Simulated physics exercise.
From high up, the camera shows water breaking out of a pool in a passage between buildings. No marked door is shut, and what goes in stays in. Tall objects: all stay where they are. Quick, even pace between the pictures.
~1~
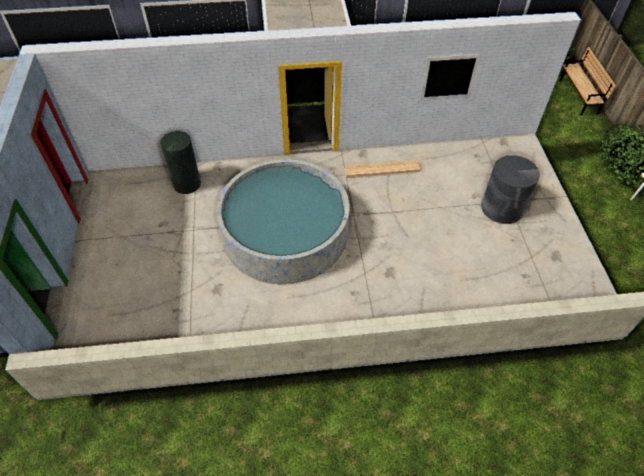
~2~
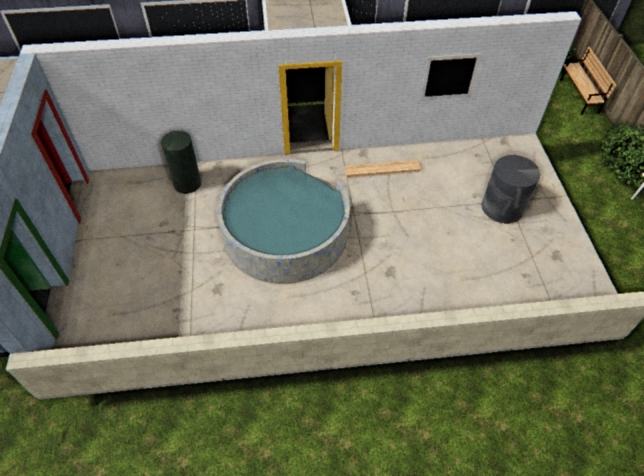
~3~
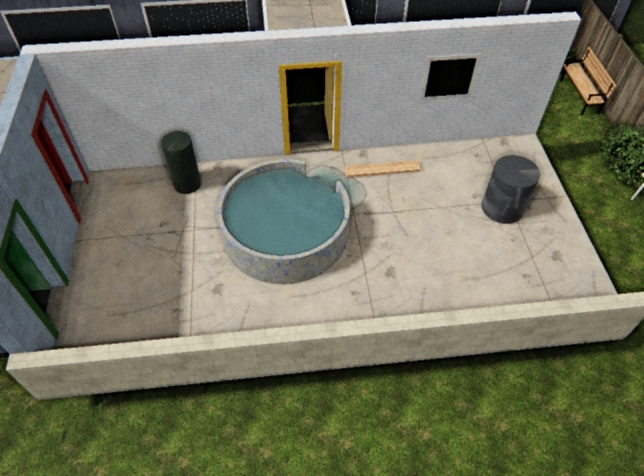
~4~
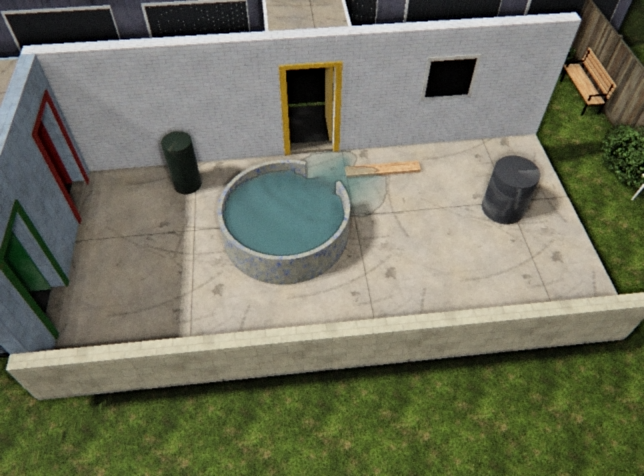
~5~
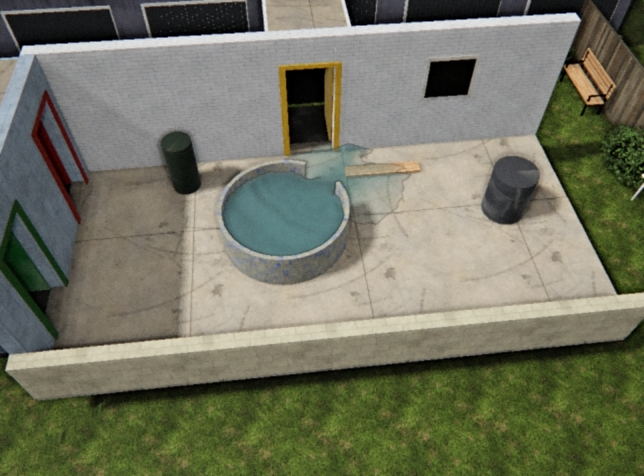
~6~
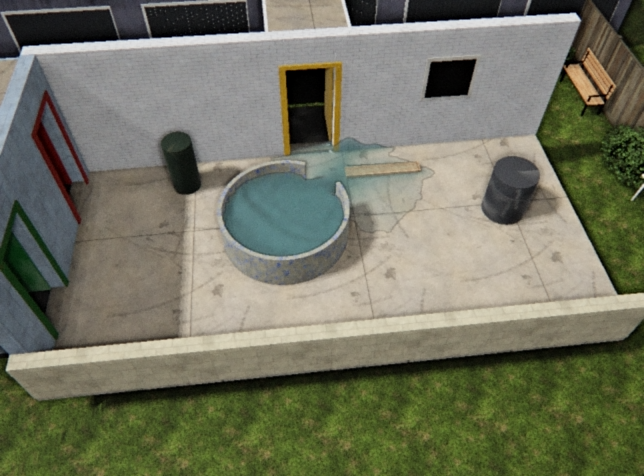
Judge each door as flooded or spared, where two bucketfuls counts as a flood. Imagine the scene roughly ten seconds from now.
The yellow door is flooded, the green door is spared, the red door is spared.
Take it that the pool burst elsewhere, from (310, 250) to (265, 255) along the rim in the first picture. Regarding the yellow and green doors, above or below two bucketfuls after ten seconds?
As it turns out, the yellow one remains below while the green one rises above.
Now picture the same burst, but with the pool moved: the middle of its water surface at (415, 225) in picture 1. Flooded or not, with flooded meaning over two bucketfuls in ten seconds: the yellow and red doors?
Result - yellow door undershoots, red door undershoots.
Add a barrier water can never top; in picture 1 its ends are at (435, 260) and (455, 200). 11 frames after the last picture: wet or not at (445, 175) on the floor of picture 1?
Result at that point: Inundated.
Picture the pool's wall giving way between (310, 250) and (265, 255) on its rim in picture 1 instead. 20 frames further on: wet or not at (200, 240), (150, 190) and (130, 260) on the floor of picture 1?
Sequence of results: Missed by the flood, missed by the flood, reached by the flood.
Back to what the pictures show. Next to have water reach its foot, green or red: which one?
The red door.
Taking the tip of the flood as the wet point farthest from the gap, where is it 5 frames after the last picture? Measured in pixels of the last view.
The farthest point of the front sits at (517, 165).
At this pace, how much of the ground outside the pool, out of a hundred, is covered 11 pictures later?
That should be about 25 %.
A moment on, water covers 20 % of the floor; the yellow door over two buckets in, the green door not reached, the red door not reached.
Next, water covers 25 % of the floor; the yellow door far over two buckets in, the green door not reached, the red door not reached.
Then, water covers 30 % of the floor; the yellow door far over two buckets in, the green door not reached, the red door not reached.
Later, water covers 35 % of the floor; the yellow door far over two buckets in, the green door not reached, the red door not reached.
In the end, water covers 55 % of the floor; the yellow door far over two buckets in, the green door wet at the sill, nothing in, the red door wet at the sill, nothing in.
